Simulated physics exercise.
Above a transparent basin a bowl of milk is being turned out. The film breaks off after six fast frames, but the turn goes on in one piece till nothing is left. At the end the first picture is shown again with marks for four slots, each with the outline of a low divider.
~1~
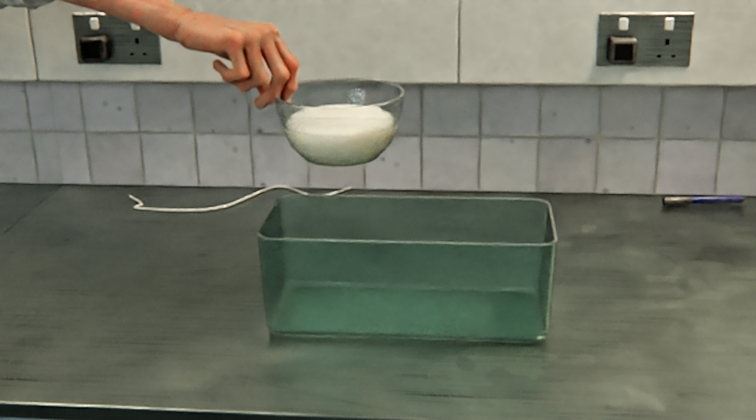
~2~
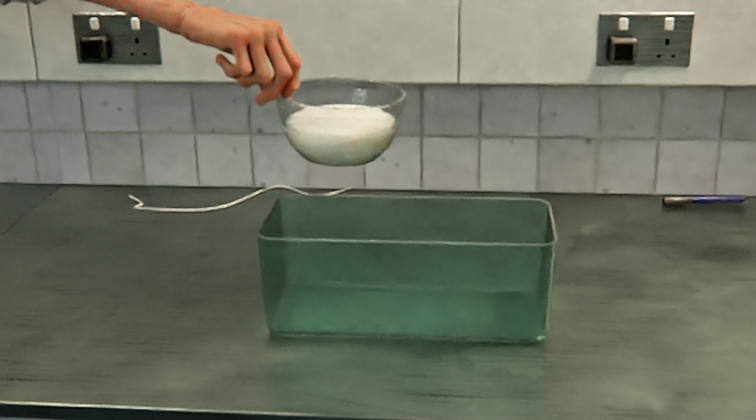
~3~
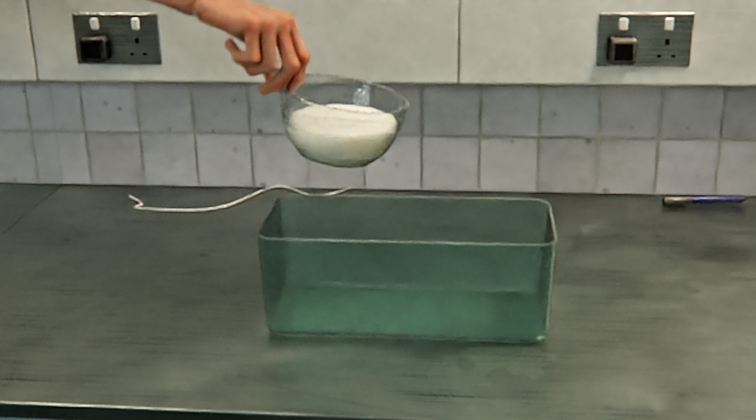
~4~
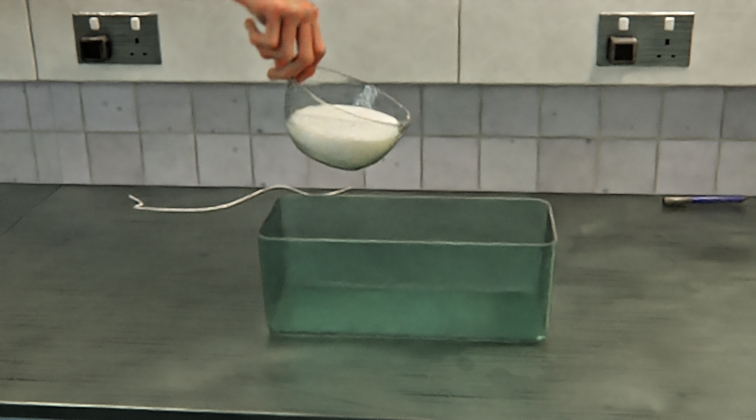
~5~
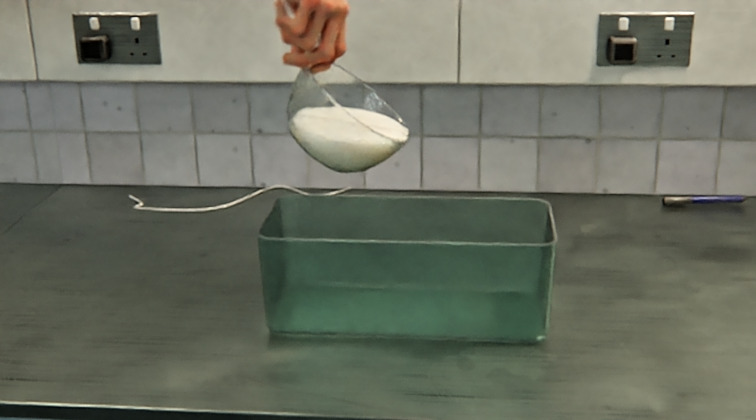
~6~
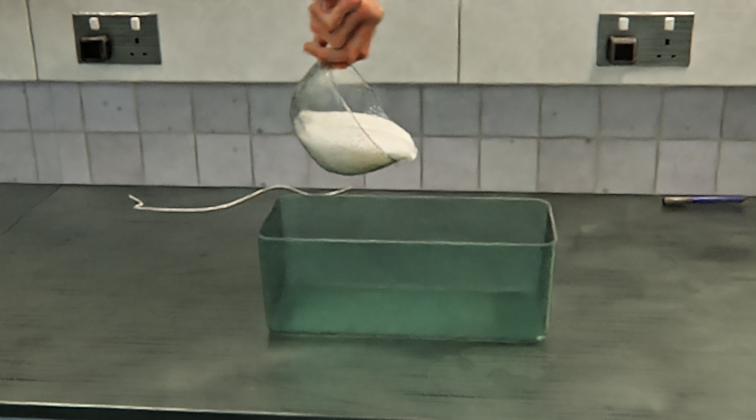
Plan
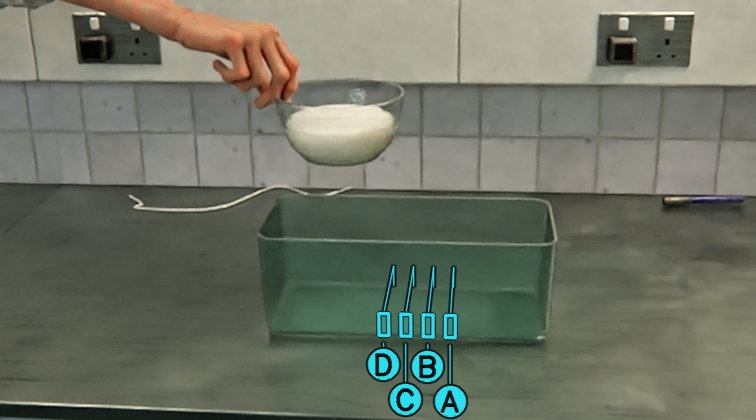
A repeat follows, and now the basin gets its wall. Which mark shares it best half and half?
The best place is B.
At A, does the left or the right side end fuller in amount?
The left side.
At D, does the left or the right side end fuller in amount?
The right side.
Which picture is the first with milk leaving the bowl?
In picture 6.
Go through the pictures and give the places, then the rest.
Upright, lip at (401, 92); basin from (267, 330) to (549, 339); nothing has left yet.
Tipped about 3°, lip at (403, 95); nothing has left yet.
Tipped about 11°, lip at (406, 104); nothing has left yet.
Tipped about 23°, lip at (409, 118); nothing has left yet.
Tipped about 39°, lip at (408, 136); nothing has left yet.
Tipped about 56°, lip at (401, 155); milk is over the lip, down to (410, 156).
On the marked copy, A at (450, 345); B at (427, 344); C at (405, 343); D at (383, 342).
With A, about 73 % ends left of the wall and 23 % right of it; 4 % is lost outside.
With B, about 53 % ends left of the wall and 46 % right of it.
With C, about 33 % ends left of the wall and 65 % right of it.
With D, about 13 % ends left of the wall and 84 % right of it; 3 % is lost outside.
